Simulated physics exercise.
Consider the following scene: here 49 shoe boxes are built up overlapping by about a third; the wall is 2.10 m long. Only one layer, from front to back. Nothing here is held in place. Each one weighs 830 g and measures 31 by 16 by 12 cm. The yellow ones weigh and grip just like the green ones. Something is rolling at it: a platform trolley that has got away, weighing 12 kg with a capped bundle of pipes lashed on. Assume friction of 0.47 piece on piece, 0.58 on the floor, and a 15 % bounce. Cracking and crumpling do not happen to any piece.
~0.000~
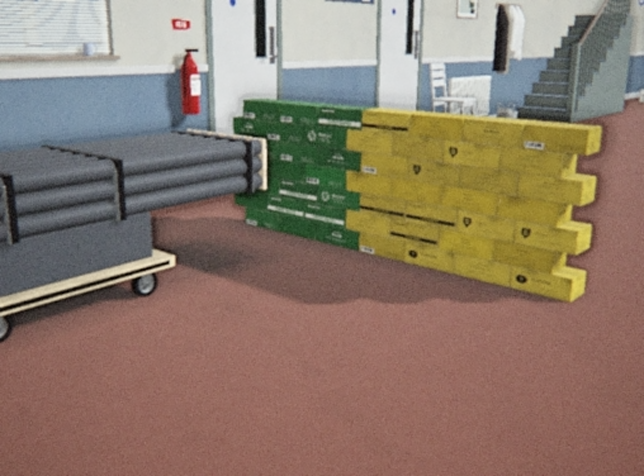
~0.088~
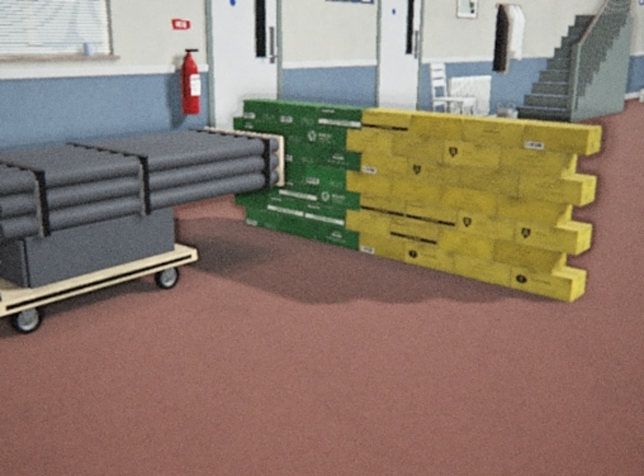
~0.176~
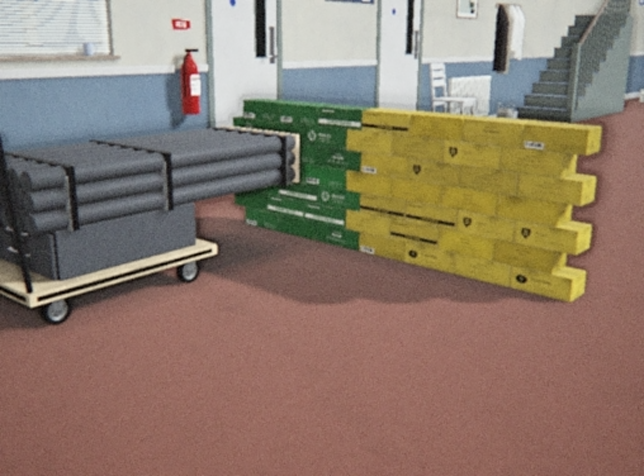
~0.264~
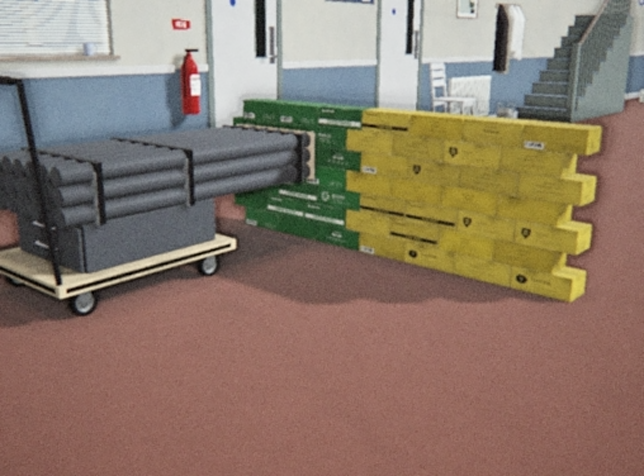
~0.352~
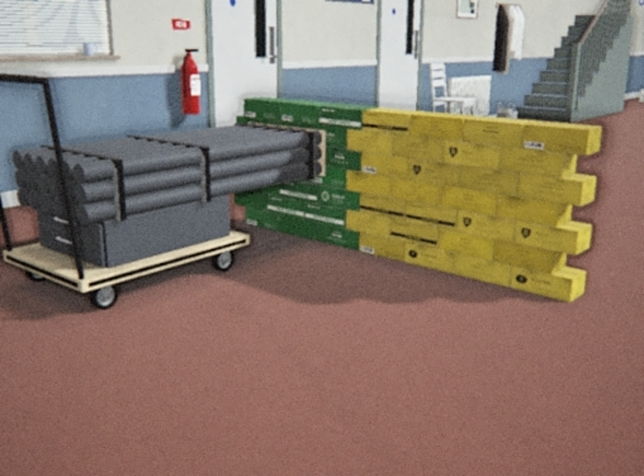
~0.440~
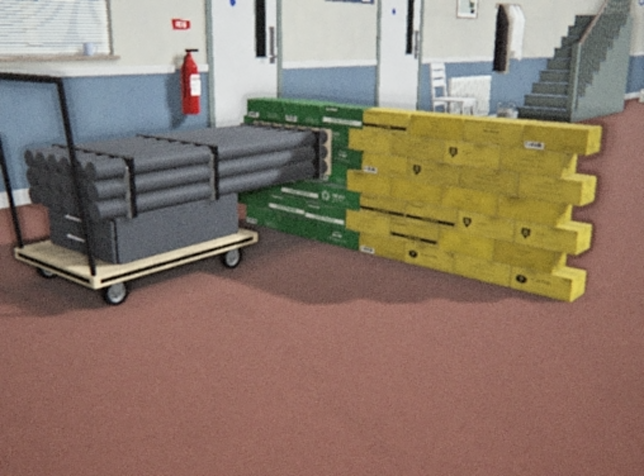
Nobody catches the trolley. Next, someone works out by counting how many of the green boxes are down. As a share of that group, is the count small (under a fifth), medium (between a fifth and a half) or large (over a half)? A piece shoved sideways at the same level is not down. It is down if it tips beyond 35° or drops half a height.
It is large.
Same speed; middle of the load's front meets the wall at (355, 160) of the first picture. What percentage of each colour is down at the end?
Yellow 40 %, green 40 %.
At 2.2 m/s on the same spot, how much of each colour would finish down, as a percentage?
Down at the end: Yellow 10 per cent, green 50 per cent.
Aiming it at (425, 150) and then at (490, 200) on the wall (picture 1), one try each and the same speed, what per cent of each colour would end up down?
Down by colour - yellow: 40%, then 60%; green: 0%, then 0%.
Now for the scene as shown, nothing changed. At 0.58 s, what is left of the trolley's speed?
Something like 0.3 m/s, I'd say.
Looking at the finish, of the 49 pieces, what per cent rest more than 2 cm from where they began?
It comes to 40 percent.
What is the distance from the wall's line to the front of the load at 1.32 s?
Position: Approx. 35 cm beyond.
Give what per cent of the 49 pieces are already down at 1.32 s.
By then 40 %.
By 0.58 s, load 15 cm past the wall's line, still rolling; none of the 21 green boxes down (0 of 49 in all colours); top green box tilted 8°.
By 0.80 s, load 21 cm past the wall's line, still rolling; 7 of the 21 green boxes down (7 of 49 in all colours); top green box tilted 32°, 55 mm lower.
By 1.00 s, load 26 cm past the wall's line, still rolling; 17 of the 21 green boxes down (19 of 49 in all colours); top green box tilted 56°, 33 cm lower.
By 1.32 s, load 33 cm past the wall's line, still rolling; 17 of the 21 green boxes down (19 of 49 in all colours); top green box upside down.
When it is over (2.2 s), load 41 cm past the wall's line, stopped; 17 of the 21 green boxes down (19 of 49 in all colours); top green box on its side; top yellow box unmoved. That is 81 per cent. In pixels of the last frame, middles, top green box near (547, 215), top yellow box near (443, 126).
